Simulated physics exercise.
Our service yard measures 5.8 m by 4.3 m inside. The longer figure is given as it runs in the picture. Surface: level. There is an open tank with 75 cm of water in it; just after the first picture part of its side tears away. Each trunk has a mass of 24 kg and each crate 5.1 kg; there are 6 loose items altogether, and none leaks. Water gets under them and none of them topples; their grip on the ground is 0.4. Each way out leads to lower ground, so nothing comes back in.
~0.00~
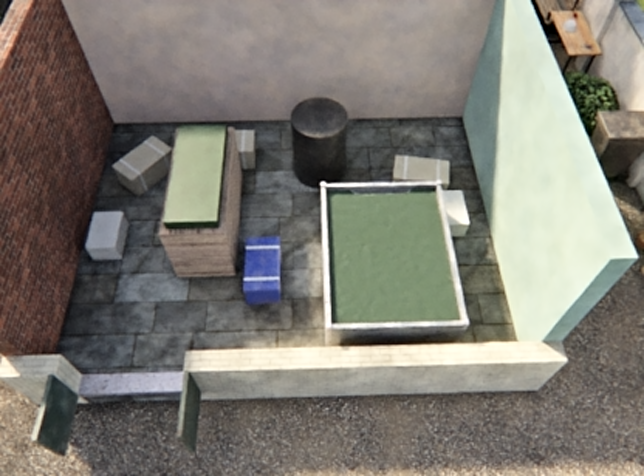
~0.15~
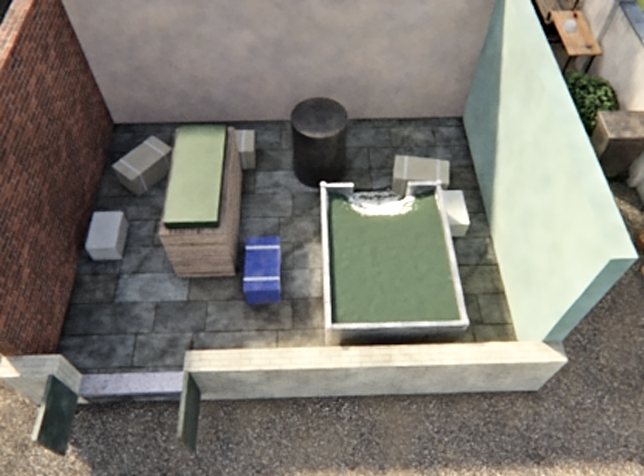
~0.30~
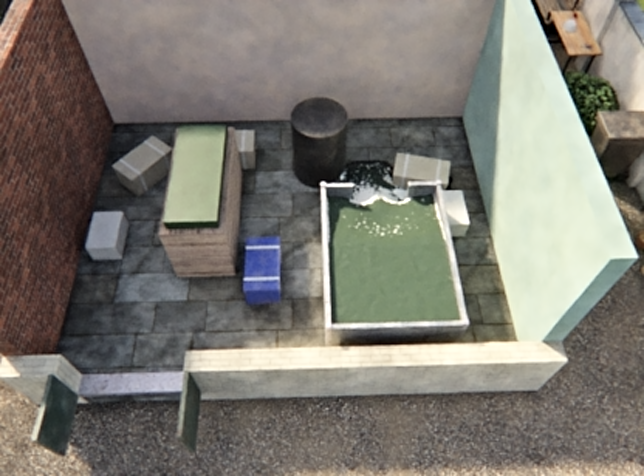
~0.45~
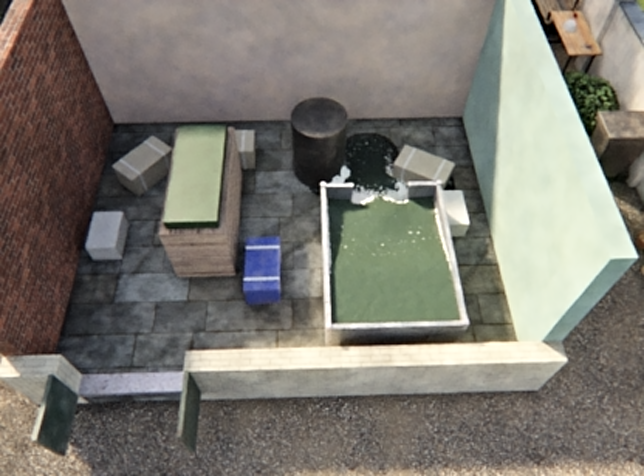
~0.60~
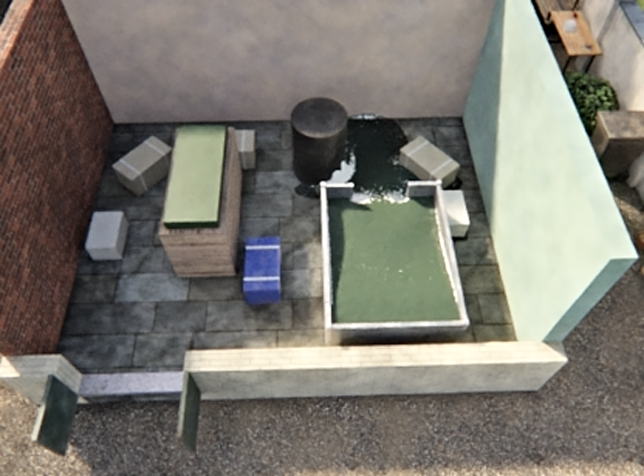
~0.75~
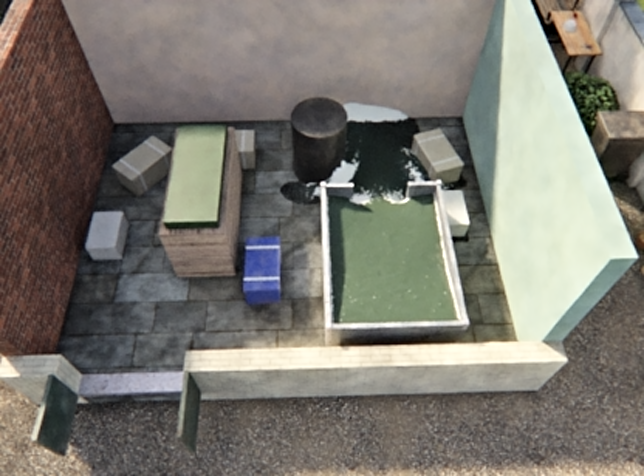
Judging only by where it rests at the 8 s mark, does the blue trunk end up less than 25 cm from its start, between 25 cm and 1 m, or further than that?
It ends up less than 25 cm from its start.
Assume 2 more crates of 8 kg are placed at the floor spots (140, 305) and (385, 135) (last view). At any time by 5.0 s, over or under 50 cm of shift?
Well, the first is lower and the second higher.
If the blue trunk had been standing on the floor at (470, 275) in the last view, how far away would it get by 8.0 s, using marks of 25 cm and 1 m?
Put there, it goes a little way.
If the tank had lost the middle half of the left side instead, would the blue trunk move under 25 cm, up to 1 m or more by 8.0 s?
Had it gone that way, the blue trunk would be borne far.
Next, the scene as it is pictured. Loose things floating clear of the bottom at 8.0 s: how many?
It comes to 4.
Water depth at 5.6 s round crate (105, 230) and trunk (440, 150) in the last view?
About 3 and 22 cm.
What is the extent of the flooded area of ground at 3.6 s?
At that time the wet patch spans about 18 m2.
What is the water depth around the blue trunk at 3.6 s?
The depth there is around 4 cm.
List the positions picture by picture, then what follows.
The blue trunk at (262, 263) rests on the ground; water covers 3.0 m2; 0 of 6 have shifted, in the first picture.
The blue trunk at (262, 263), on the bottom; 3.5 m2 under water; 0 of 6 have shifted, in the second picture.
The blue trunk at (262, 263) rests on the ground; 4.0 m2 under water; 0 of 6 have shifted, in the third picture.
The blue trunk at (262, 263) rests on the ground; water covers 4.7 m2; 1 of 6 have shifted, in the fourth picture.
The blue trunk at (262, 263), on the bottom; water covers 5.7 m2; 1 of 6 have shifted, in the fifth picture.
The blue trunk at (262, 263), on the bottom; 6.4 m2 under water; 1 of 6 have shifted, in the sixth picture.
After 1.6 s the blue trunk is near (262, 263), 0.0 m from its start, aground; 0 of 6 are out; 1 afloat.
After 3.6 s the blue trunk is near (263, 264), 0.0 m from its start, aground; 0 of 6 are out; 3 afloat.
After 5.6 s the blue trunk is near (263, 264), 0.0 m from its start, aground; 0 of 6 are out; 4 afloat.
After 8.0 s the blue trunk is near (263, 264), 0.0 m from its start, aground; 1 of 6 are out; 4 afloat.
